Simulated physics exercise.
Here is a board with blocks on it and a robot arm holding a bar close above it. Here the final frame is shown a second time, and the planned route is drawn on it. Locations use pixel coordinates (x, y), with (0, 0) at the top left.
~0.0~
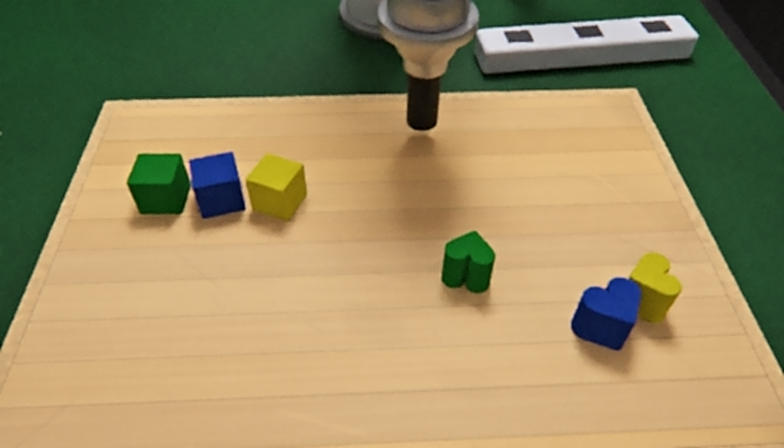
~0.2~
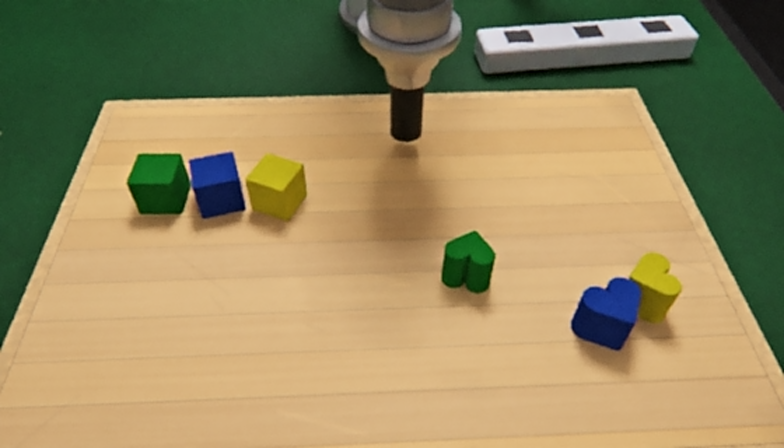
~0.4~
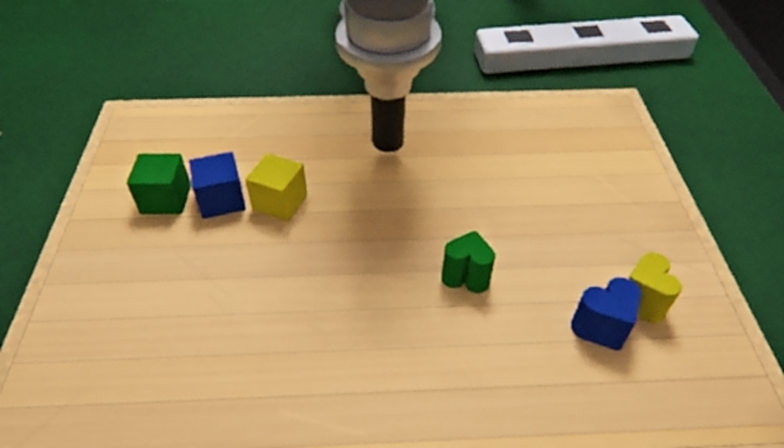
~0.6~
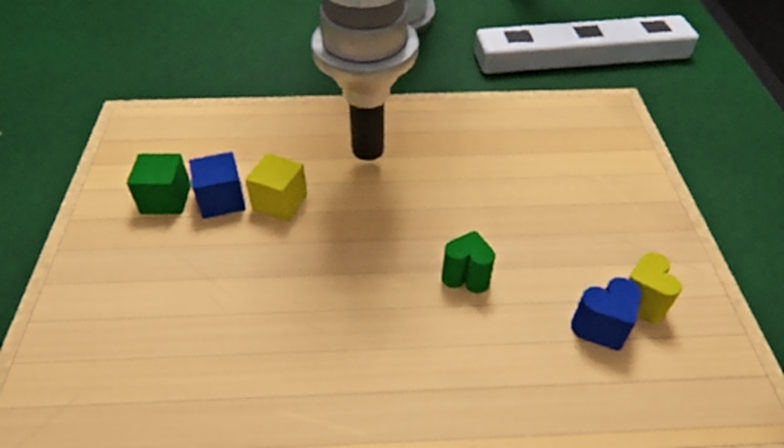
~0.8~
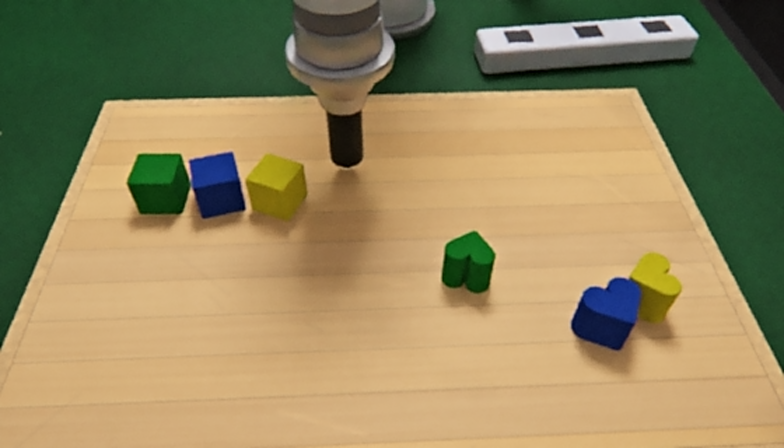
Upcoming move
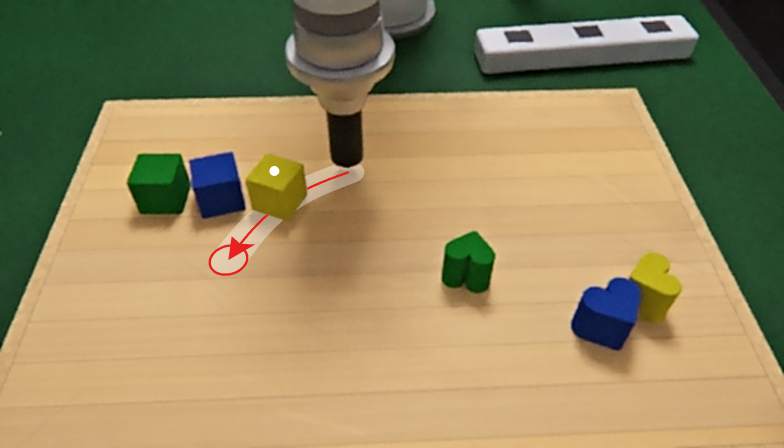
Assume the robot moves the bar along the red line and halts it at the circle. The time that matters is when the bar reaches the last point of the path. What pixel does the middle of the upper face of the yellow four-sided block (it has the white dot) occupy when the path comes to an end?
When the path ends, it will be at (173, 234).
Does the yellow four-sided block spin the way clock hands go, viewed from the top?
Yes, that is how it ends up.
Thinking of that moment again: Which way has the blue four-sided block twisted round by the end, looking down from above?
Top view: Clockwise.
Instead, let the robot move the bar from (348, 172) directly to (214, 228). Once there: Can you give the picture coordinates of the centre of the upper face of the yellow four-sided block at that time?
It should be at (194, 229) by then.
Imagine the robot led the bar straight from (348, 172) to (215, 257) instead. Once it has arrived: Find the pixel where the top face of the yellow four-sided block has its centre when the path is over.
I predict (163, 221).
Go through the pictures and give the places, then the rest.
The first frame shows bar tip (422, 122); block tops, green four-sided block (154, 168); blue four-sided block (213, 169); yellow four-sided block (274, 171).
The second frame shows bar (406, 132); blocks unchanged.
The third frame shows bar (388, 142); blocks unchanged.
The fourth frame shows bar (368, 150); blocks unchanged.
The fifth frame shows bar (347, 157); green four-sided block (154, 168); blue four-sided block (213, 169); yellow four-sided block (274, 171).
Path on the board, from (348, 172) via (302, 192) and (261, 221), ending at (229, 260); the dot is on the yellow four-sided block.
What follows on the original path. One third of the way, bar (299, 176); blue four-sided block (209, 169); yellow four-sided block (260, 179).
Two thirds of the way, bar (257, 206); blue four-sided block (204, 169), turned 25° clockwise; yellow four-sided block (215, 209), turned 25° clockwise.
At the end, bar (224, 245); green four-sided block in place; blue four-sided block (204, 169), turned 25° clockwise; yellow four-sided block (173, 234), turned 75° clockwise.
